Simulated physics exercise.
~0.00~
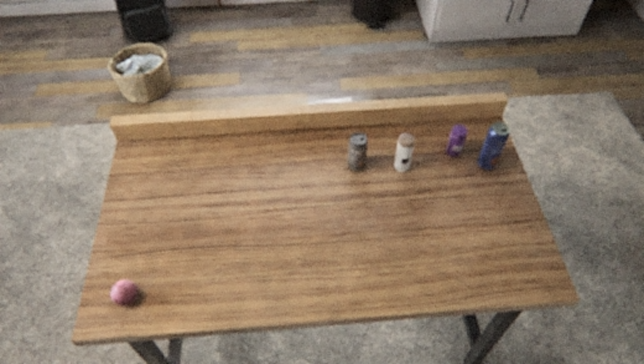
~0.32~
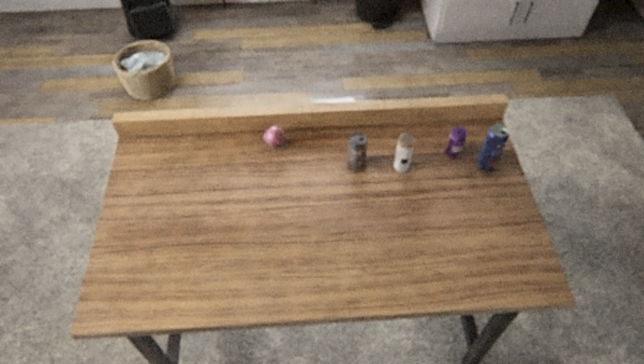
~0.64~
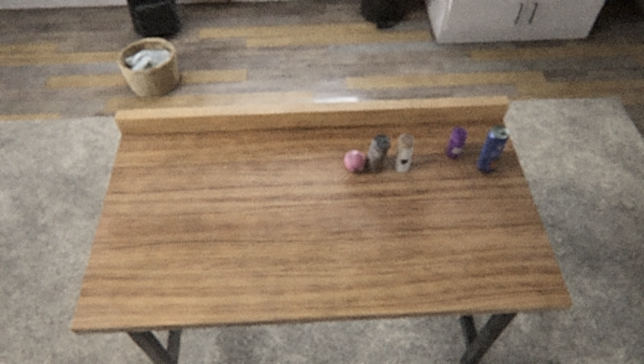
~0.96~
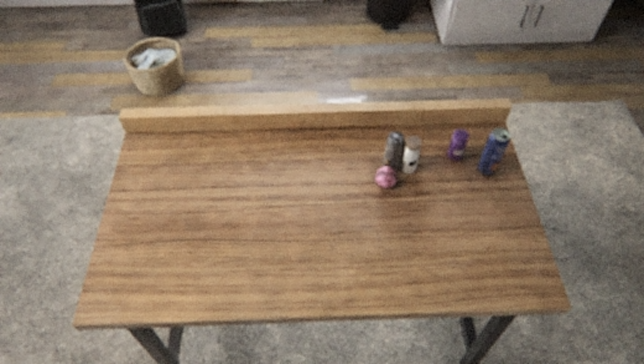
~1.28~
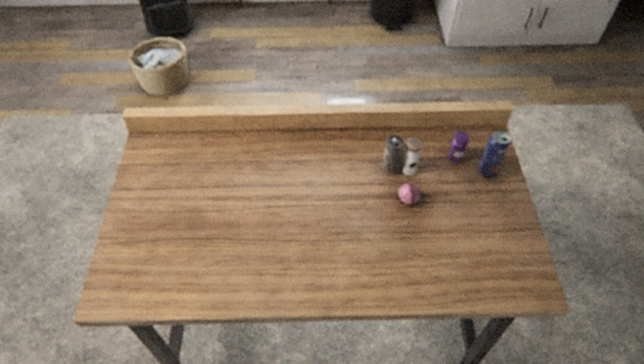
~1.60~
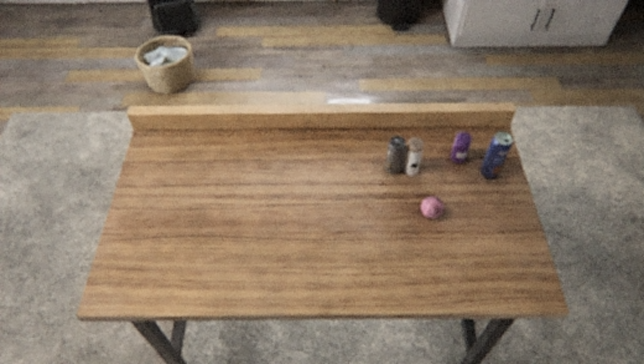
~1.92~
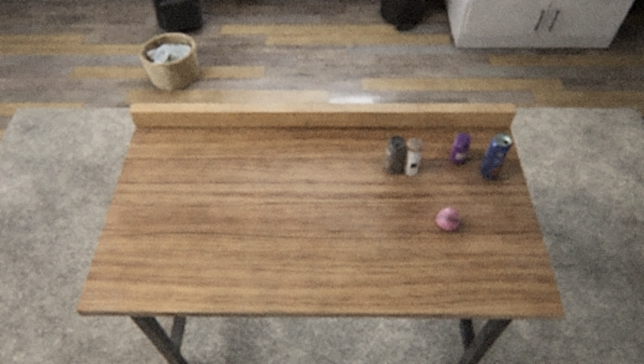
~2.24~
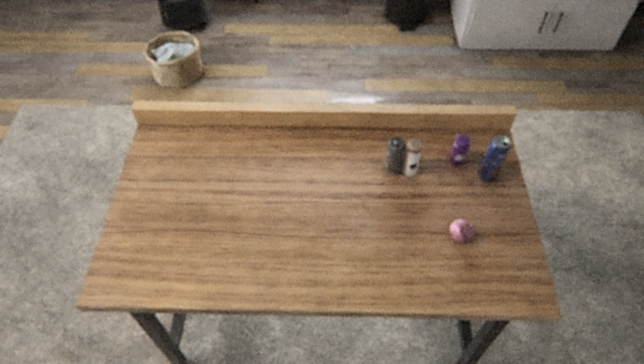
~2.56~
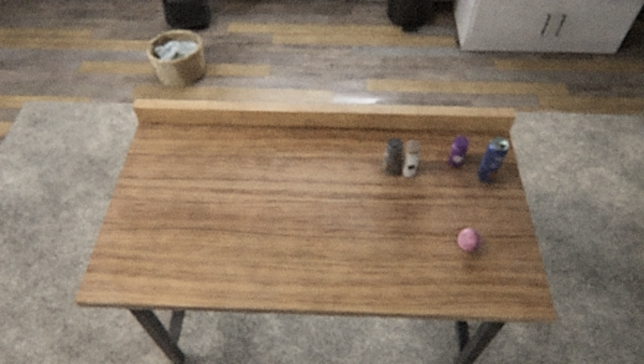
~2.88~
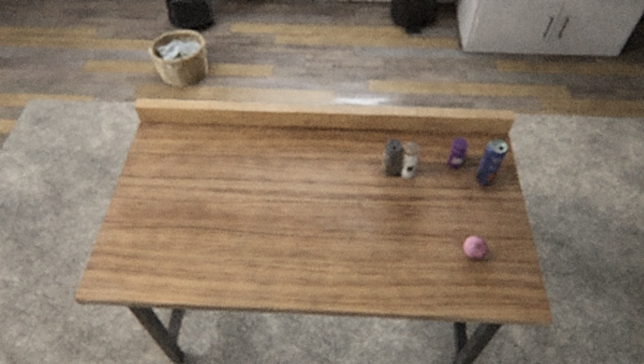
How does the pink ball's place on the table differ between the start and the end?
At the start the pink ball is near the front left corner of the table. By the end it is over on the right side, a little way in from the front edge.
Wooden table with pink ball rebounding off far rail, shunting grey can against white shaker, then rolling on toward the near right.
